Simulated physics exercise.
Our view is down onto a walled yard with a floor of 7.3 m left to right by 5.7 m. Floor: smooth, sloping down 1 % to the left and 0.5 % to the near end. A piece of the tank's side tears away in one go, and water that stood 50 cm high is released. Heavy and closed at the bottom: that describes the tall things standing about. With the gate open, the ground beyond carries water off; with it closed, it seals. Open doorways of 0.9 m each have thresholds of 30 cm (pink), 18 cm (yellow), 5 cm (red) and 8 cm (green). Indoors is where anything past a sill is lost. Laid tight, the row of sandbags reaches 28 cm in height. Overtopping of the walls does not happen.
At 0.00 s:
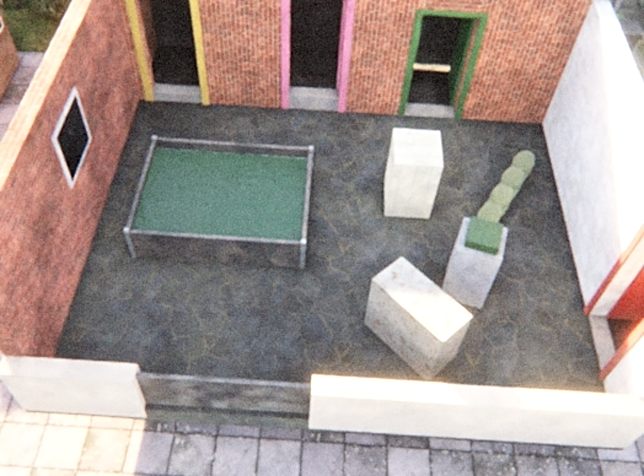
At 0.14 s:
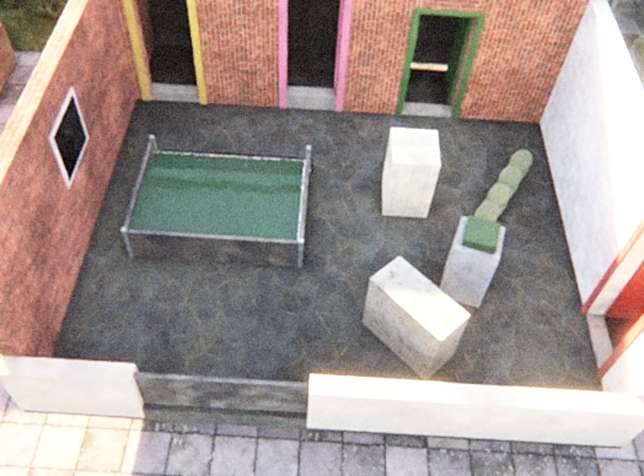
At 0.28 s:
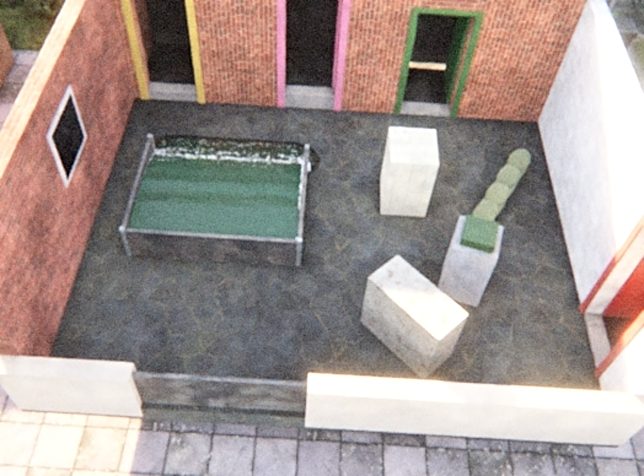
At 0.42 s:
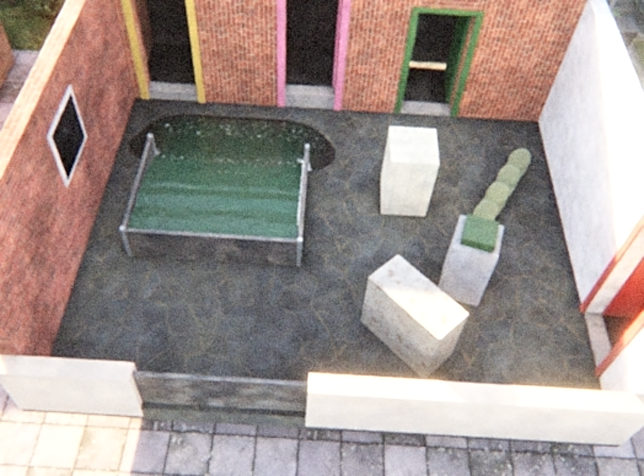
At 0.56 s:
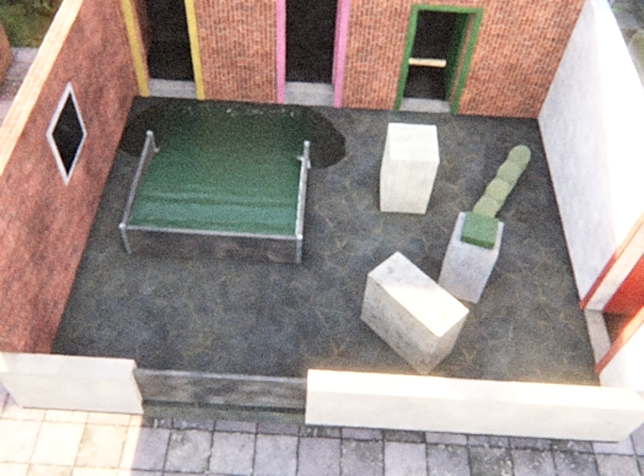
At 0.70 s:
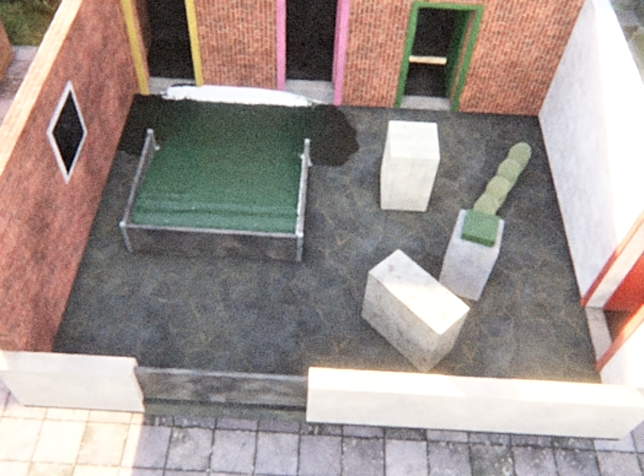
Green water in a low tank poured out over its far side, foaming at first, then spread across the dark yard floor toward the brick wall with the yellow and pink doorways and splashed white there.
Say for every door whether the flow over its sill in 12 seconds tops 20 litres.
As I see it, pink door: Lags behind the figure. Yellow door: Outstrips the figure. Red door: Lags behind the figure. Green door: Lags behind the figure.
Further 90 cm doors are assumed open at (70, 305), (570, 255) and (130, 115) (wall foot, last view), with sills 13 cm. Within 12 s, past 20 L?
First doorway falls short, second falls short, third gets there.
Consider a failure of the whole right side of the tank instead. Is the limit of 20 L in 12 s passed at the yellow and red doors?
Result: Yellow limit not passed, red limit passed.
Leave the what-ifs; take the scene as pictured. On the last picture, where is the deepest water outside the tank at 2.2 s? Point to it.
About (135, 95).
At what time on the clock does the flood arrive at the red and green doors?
Arrival: Red 6.0 s, green 1.6 s.
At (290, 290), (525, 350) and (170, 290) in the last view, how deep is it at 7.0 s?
Around 6 cm, 2 cm and 2 cm, in the order given.
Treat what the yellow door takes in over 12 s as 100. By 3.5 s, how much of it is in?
Fraction in by then: Around 95 per cent.
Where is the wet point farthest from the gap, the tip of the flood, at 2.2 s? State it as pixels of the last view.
Near (472, 114).
After 1.4 s water covers 20 % of the floor and is deepest (38 cm) near (234, 100); pink door 26 cm at the sill, 0 L in, yellow door 28 cm at the sill, 13 L in, red door not reached, green door not reached.
After 2.2 s water covers 25 % of the floor and is deepest (41 cm) near (135, 95); pink door 24 cm at the sill, 0 L in, yellow door 33 cm at the sill, 54 L in, red door not reached, green door 7 cm at the sill, 0 L in.
After 3.5 s water covers 45 % of the floor and is deepest (24 cm) near (135, 95); pink door 13 cm at the sill, 0 L in, yellow door 23 cm at the sill, 109 L in, red door not reached, green door 6 cm at the sill, 0 L in.
After 7.0 s water covers 90 % of the floor and is deepest (14 cm) near (47, 367); pink door 6 cm at the sill, 0 L in, yellow door 7 cm at the sill, 116 L in, red door 1 cm at the sill, 0 L in, green door 10 cm at the sill, 2 L in.
After 12.0 s water covers 95 % of the floor and is deepest (10 cm) near (43, 380); pink door 6 cm at the sill, 0 L in, yellow door 8 cm at the sill, 116 L in, red door 4 cm at the sill, 0 L in, green door 4 cm at the sill, 4 L in.
